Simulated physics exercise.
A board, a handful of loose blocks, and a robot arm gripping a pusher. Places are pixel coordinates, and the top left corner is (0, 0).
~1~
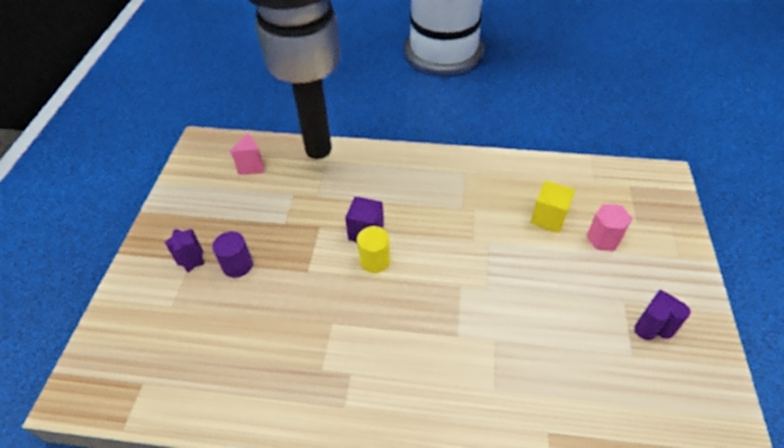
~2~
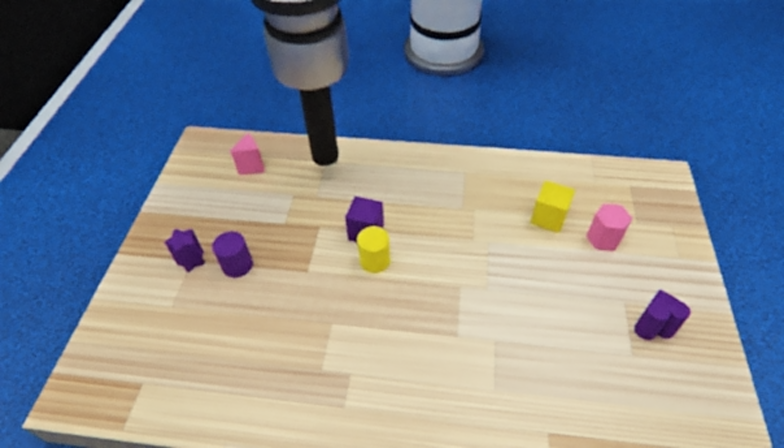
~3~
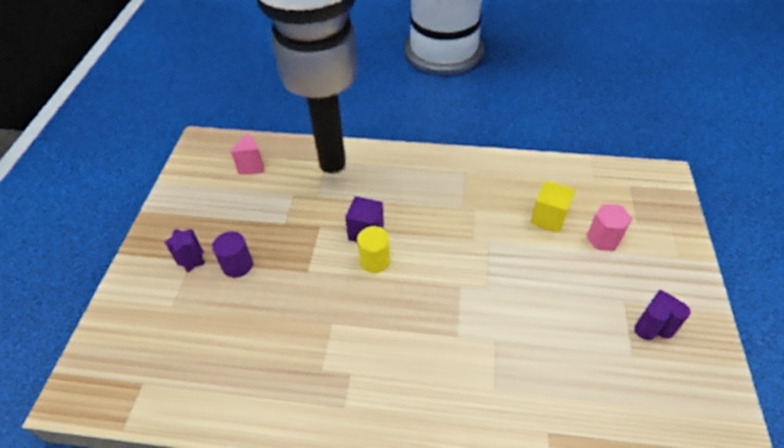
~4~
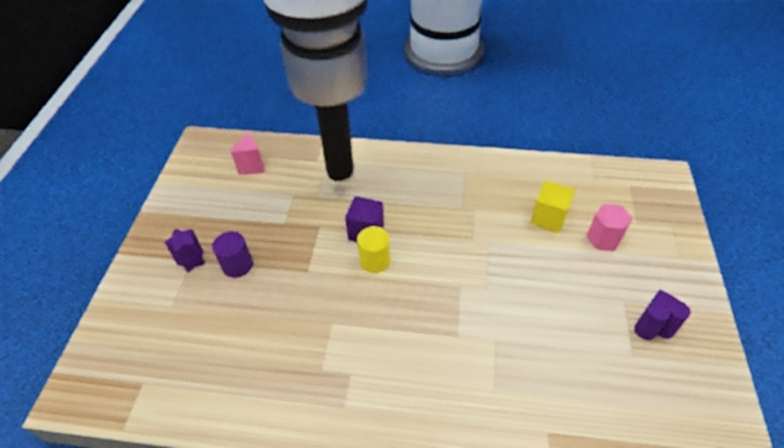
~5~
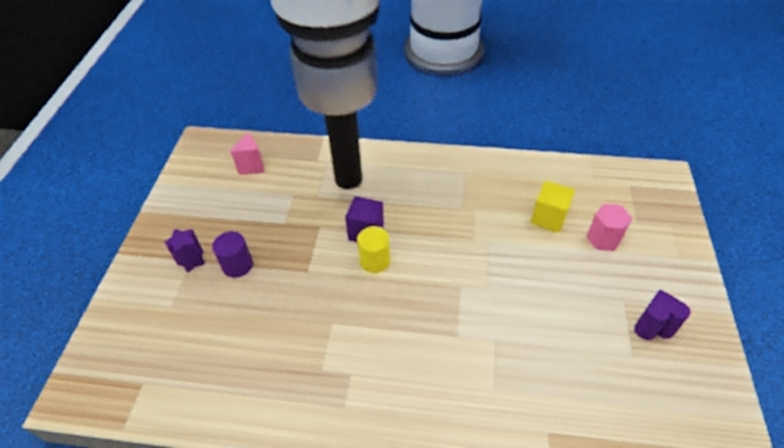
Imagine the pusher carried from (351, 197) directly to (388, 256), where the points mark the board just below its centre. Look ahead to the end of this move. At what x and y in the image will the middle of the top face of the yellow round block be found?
Its top centre is at about (385, 288).
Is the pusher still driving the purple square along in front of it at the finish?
Final answer: Yes.
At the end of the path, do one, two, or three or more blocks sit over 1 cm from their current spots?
It will shift two blocks.
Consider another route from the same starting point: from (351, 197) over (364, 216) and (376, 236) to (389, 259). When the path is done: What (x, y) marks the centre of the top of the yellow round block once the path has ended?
About (381, 292).
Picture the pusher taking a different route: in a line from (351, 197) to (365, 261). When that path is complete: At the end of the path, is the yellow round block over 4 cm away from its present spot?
I believe so.
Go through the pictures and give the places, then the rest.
Tip of the pusher at (319, 151), middles of tops, purple square at (364, 209), yellow round block at (373, 238), in the first frame.
Pusher at (326, 157), nothing pushed, in the second frame.
Pusher at (333, 164), nothing pushed, in the third frame.
Pusher at (341, 172), nothing pushed, in the fourth frame.
Pusher at (349, 180), purple square at (364, 209), yellow round block at (373, 238), in the fifth frame.
The first path, step by step. Halfway along, pusher at (367, 209); purple square at (371, 226), turned 25° anticlockwise; yellow round block at (378, 251).
At the end, pusher at (387, 240); purple square at (388, 260); yellow round block at (385, 288).
